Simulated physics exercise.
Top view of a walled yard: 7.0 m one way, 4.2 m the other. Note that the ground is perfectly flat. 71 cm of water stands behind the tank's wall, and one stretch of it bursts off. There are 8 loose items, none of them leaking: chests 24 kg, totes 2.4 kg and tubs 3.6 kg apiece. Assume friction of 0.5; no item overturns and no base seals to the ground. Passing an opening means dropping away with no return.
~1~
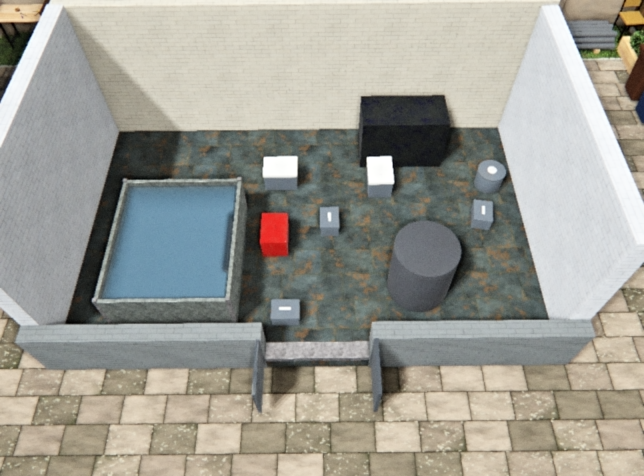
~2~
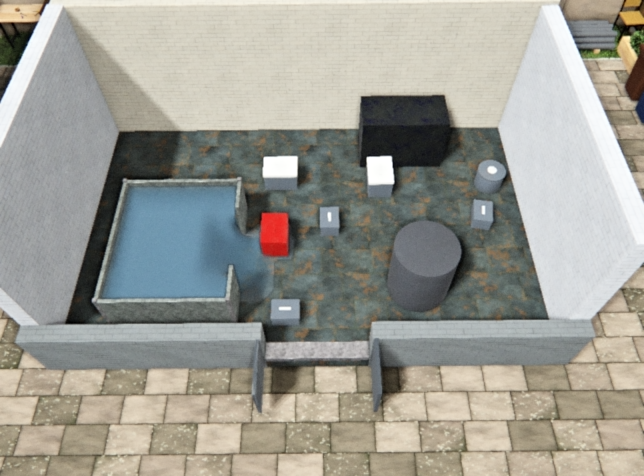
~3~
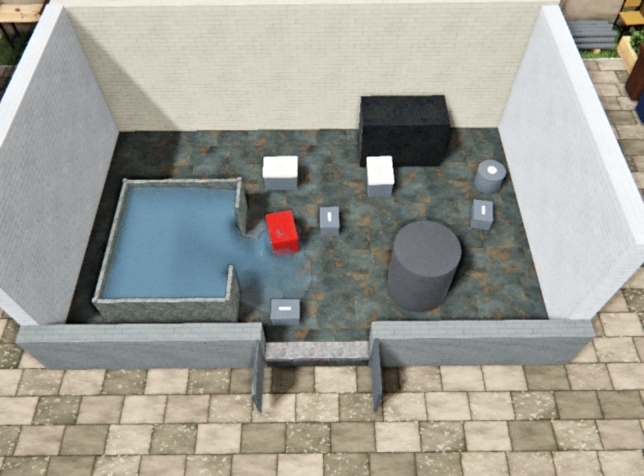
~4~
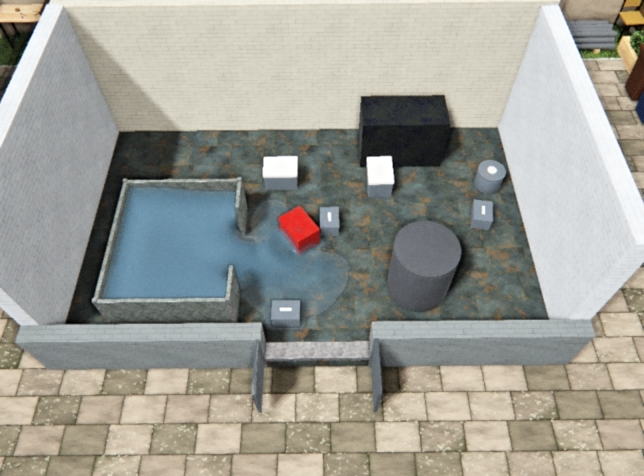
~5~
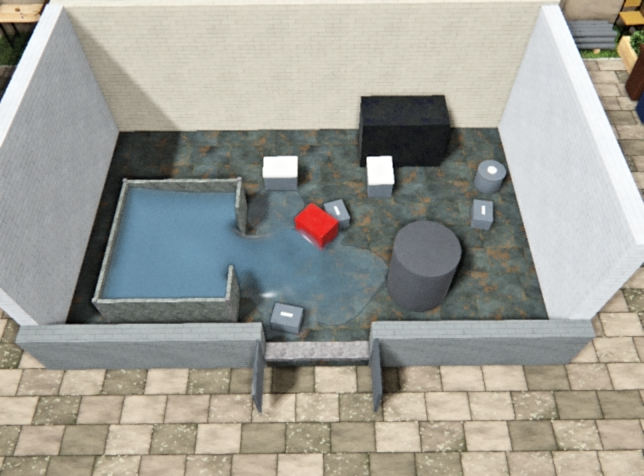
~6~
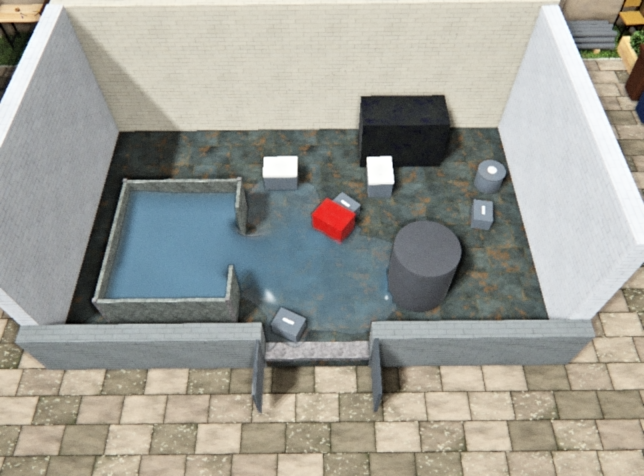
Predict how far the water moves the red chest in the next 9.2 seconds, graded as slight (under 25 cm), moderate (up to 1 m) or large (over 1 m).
The outcome will be a long move.
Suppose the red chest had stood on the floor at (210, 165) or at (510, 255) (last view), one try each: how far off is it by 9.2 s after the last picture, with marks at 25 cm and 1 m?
Spot one - it barely budges; spot two - it is swept away.
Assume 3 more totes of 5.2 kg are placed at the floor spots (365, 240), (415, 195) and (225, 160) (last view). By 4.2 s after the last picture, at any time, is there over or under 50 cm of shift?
In the order listed: Across the line; across the line; behind the line.
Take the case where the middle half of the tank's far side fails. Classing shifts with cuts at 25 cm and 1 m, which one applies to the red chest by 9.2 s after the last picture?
After that, the red chest hardly moves.
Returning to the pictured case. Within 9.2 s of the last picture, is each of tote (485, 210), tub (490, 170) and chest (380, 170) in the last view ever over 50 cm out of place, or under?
First one went too far, second one went too far, third one went too far.
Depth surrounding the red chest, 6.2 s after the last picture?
Around 12 cm.
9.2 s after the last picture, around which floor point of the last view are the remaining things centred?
That lands at roughly (375, 192).
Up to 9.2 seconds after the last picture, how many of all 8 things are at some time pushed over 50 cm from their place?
By my tally, 7.
Then, 1.2 s after the last picture the red chest is near (436, 193), 2.6 m from its start, aground; 1 of 8 are out; 2 afloat.
Then, 3.8 s after the last picture the red chest is near (500, 158), 3.9 m from its start, afloat; 1 of 8 are out; 5 afloat.
Then, 6.2 s after the last picture the red chest is near (486, 176), 3.5 m from its start, afloat; 1 of 8 are out; 5 afloat.
Then, 9.2 s after the last picture the red chest is near (454, 189), 2.9 m from its start, aground; 1 of 8 are out; 4 afloat.
